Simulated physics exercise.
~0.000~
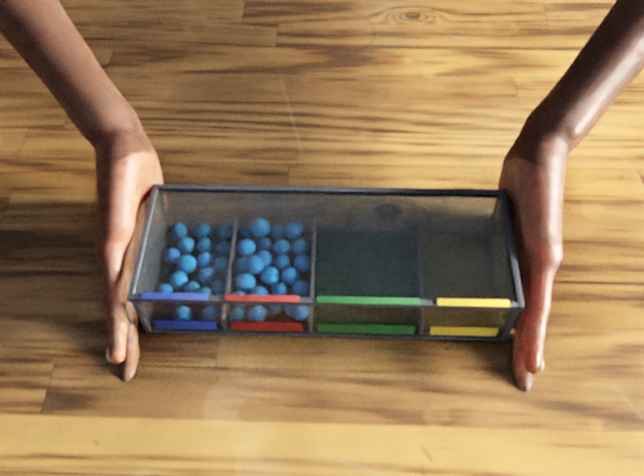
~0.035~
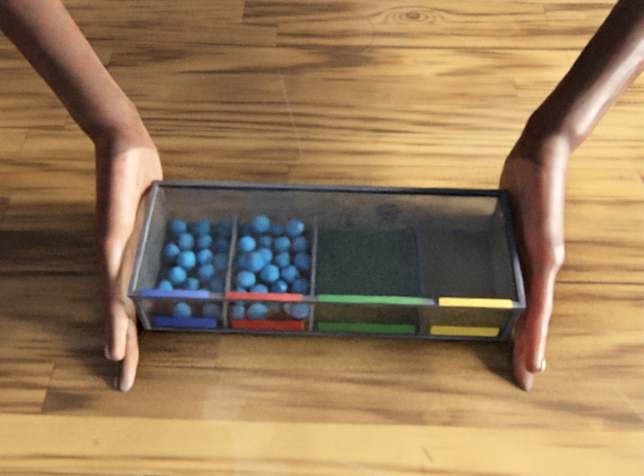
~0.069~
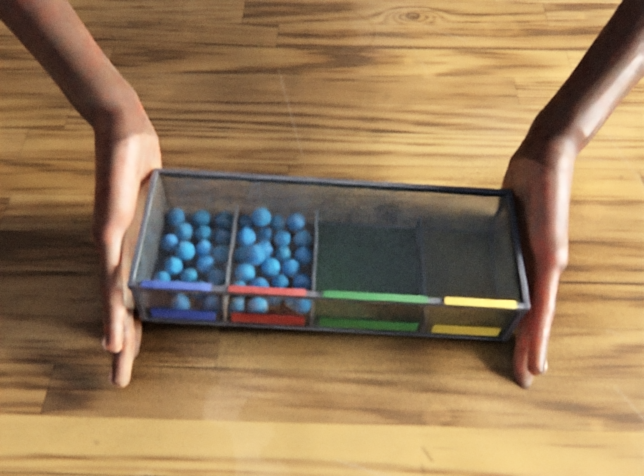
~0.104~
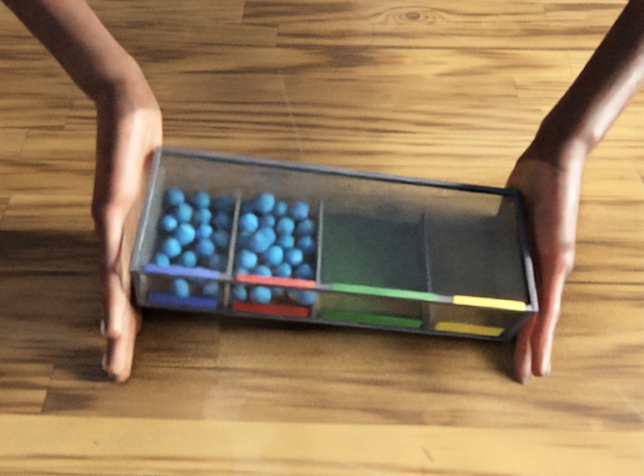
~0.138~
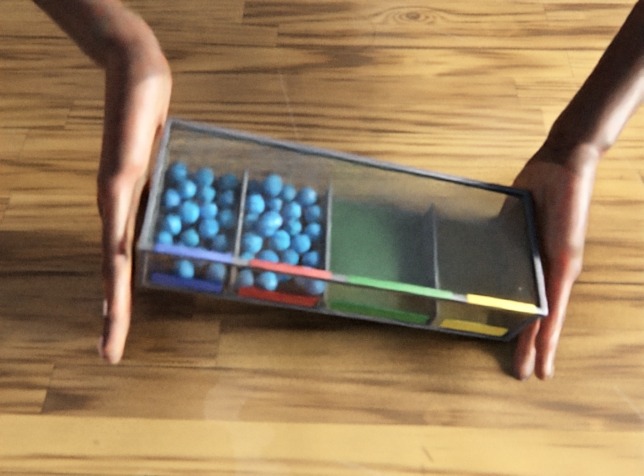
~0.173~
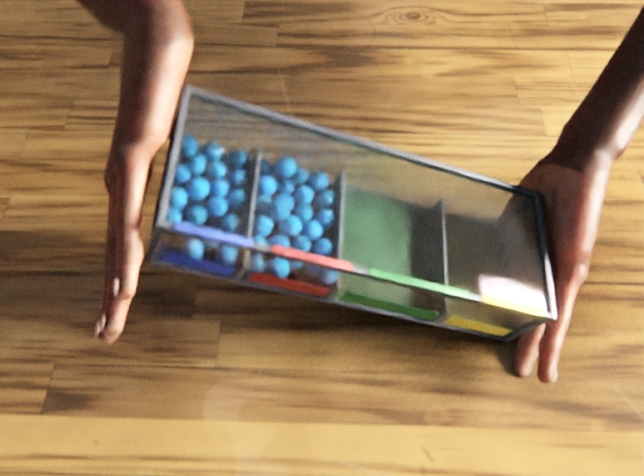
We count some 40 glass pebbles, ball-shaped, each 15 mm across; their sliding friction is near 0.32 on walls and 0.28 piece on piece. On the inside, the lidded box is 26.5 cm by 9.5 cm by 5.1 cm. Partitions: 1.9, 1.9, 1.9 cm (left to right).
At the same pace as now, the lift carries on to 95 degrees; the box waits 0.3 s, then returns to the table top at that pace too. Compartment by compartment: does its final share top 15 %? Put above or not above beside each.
My prediction: Red: It'll probably finish at or short of fifteen percent of the pieces. Blue: It'll probably finish at or short of fifteen percent of the pieces. Green: It'll probably finish at or short of fifteen percent of the pieces. Yellow: It'll probably finish past fifteen percent of the pieces.
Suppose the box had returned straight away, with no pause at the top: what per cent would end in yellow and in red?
That would leave yellow with 65 percent and red with 10 percent.
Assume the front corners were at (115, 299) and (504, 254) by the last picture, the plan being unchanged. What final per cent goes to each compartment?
Red = 5 %, blue = 95 %, green = 0 %, yellow = 0 %.
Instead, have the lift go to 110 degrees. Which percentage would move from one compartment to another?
Roughly 100 %.
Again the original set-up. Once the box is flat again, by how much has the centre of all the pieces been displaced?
The balance point ends up some 17.0 centimetres from where it began.
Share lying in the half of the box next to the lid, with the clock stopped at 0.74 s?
Around 70 in a hundred, give or take.
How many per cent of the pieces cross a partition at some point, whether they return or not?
About 100 per cent.
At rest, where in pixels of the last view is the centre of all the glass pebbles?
Near (468, 283).
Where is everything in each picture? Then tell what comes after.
In the first frame, box tilt 0 degrees, front corners at (135, 295) and (517, 304); red 55 %, blue 45 %.
In the second frame, box tilt 1 degrees, front corners at (134, 292) and (518, 304).
In the third frame, box tilt 4 degrees, front corners at (134, 283) and (523, 305), lowest corner right front.
In the fourth frame, box tilt 10 degrees, front corners at (137, 266) and (530, 307), lowest corner right front.
In the fifth frame, box tilt 17 degrees, front corners at (146, 245) and (540, 310), lowest corner right front.
In the sixth frame, box tilt 24 degrees, front corners at (164, 222) and (549, 314), lowest corner right front; red 55 %, blue 45 %. The box's pace is about 210 degrees a second.
After 0.74 s, tilt 95 degrees; red 15 %, blue 5 %, green 40 %, yellow 45 %.
Then, at 1.12 s, tilt 54 degrees; green 5 %, yellow 95 %.
After 1.58 s, tilt 0 degrees; green 5 %, yellow 95 %.
By 2.4 s all is still; red 0 %, blue 0 %, green 5 %, yellow 95 %.
